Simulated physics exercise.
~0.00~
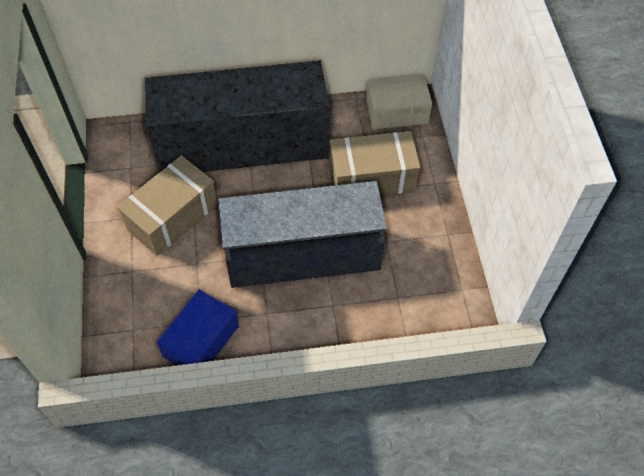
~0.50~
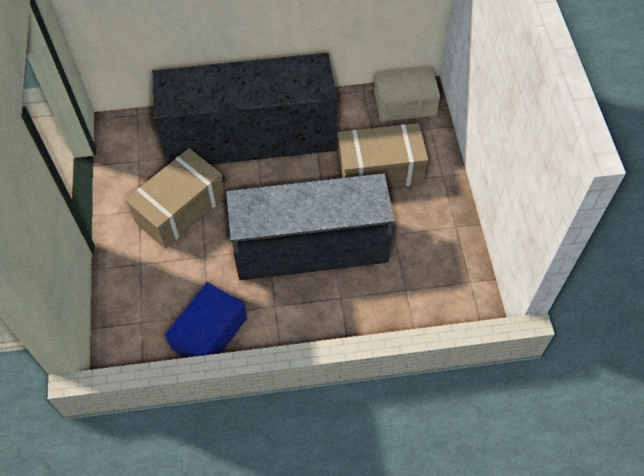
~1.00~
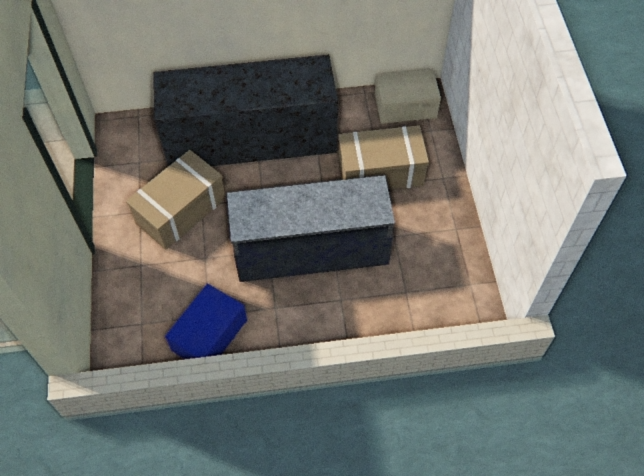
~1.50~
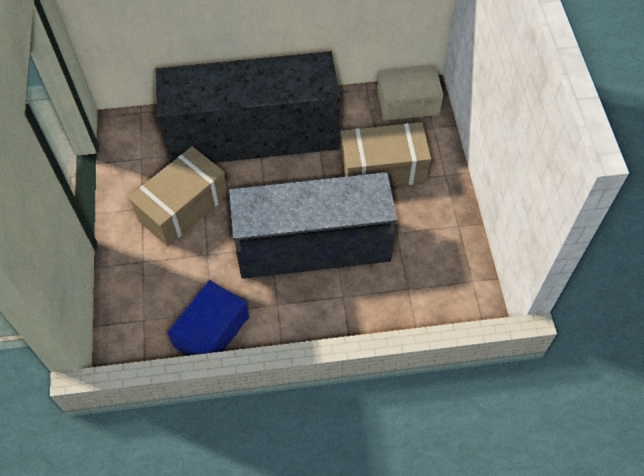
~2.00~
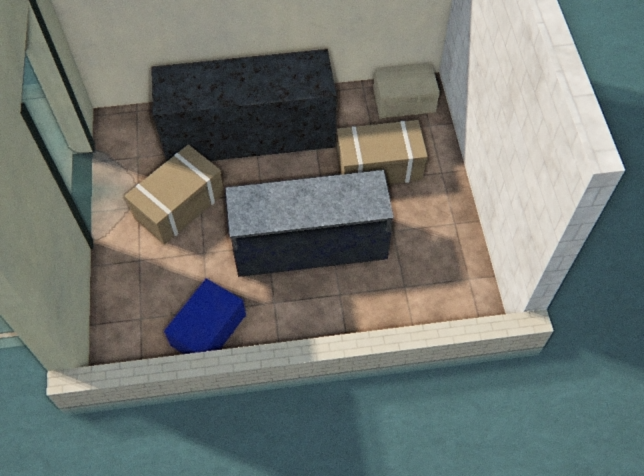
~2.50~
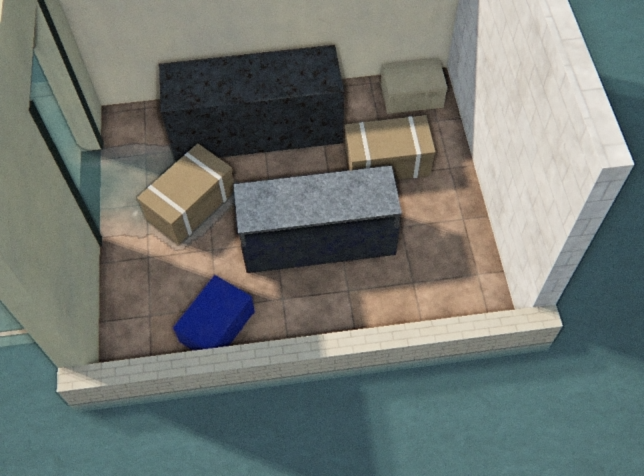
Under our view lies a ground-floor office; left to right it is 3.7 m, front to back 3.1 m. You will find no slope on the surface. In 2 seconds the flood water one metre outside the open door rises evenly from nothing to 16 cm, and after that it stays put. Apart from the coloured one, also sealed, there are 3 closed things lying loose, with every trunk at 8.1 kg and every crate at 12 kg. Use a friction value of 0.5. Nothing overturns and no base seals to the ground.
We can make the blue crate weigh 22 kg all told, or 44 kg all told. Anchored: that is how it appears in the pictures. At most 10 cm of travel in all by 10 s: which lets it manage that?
I would say the lighter mass suffices.
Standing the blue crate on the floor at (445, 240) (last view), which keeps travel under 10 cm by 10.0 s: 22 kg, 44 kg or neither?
The answer: You need the heavier weight.
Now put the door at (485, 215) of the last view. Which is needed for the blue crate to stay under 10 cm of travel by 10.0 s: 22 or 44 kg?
Well, then the greater option is needed.
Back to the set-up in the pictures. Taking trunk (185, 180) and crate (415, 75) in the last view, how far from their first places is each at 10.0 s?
Respectively 50 and 50 cm.
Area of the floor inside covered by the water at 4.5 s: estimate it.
Somewhere about 6.5 m2, give or take.
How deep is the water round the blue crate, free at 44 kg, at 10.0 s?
8 cm, roughly.
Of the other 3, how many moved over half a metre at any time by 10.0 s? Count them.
Count: 3.
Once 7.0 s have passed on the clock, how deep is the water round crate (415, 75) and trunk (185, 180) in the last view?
Close to 7 and 7 centimetres.
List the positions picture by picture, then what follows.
The first picture shows the blue crate at (197, 327) rests on the ground; 0.0 m2 under water; 0 of 4 have shifted.
The second picture shows the blue crate at (205, 319), on the bottom; water covers 0.0 m2; 0 of 4 have shifted.
The third picture shows the blue crate at (205, 321) rests on the ground; water covers 0.0 m2; 0 of 4 have shifted.
The fourth picture shows the blue crate at (207, 317) rests on the ground; water covers 0.0 m2; 0 of 4 have shifted.
The fifth picture shows the blue crate at (204, 315) rests on the ground; 0.3 m2 under water; 0 of 4 have shifted.
The sixth picture shows the blue crate at (213, 312), on the bottom; 0.9 m2 under water; 1 of 4 have shifted.
After 3.5 s the blue crate would be 0 cm from its start with 22 kg and 0 cm from its start with 44 kg; 0 cm of water round it then.
After 4.5 s the blue crate would be 0 cm from its start with 22 kg and 0 cm from its start with 44 kg; 3 cm of water round it then.
After 7.0 s the blue crate would be 0 cm from its start with 22 kg and 0 cm from its start with 44 kg; 4 cm of water round it then.
After 10.0 s the blue crate would be 0 cm from its start with 22 kg and 0 cm from its start with 44 kg; 8 cm of water round it then.
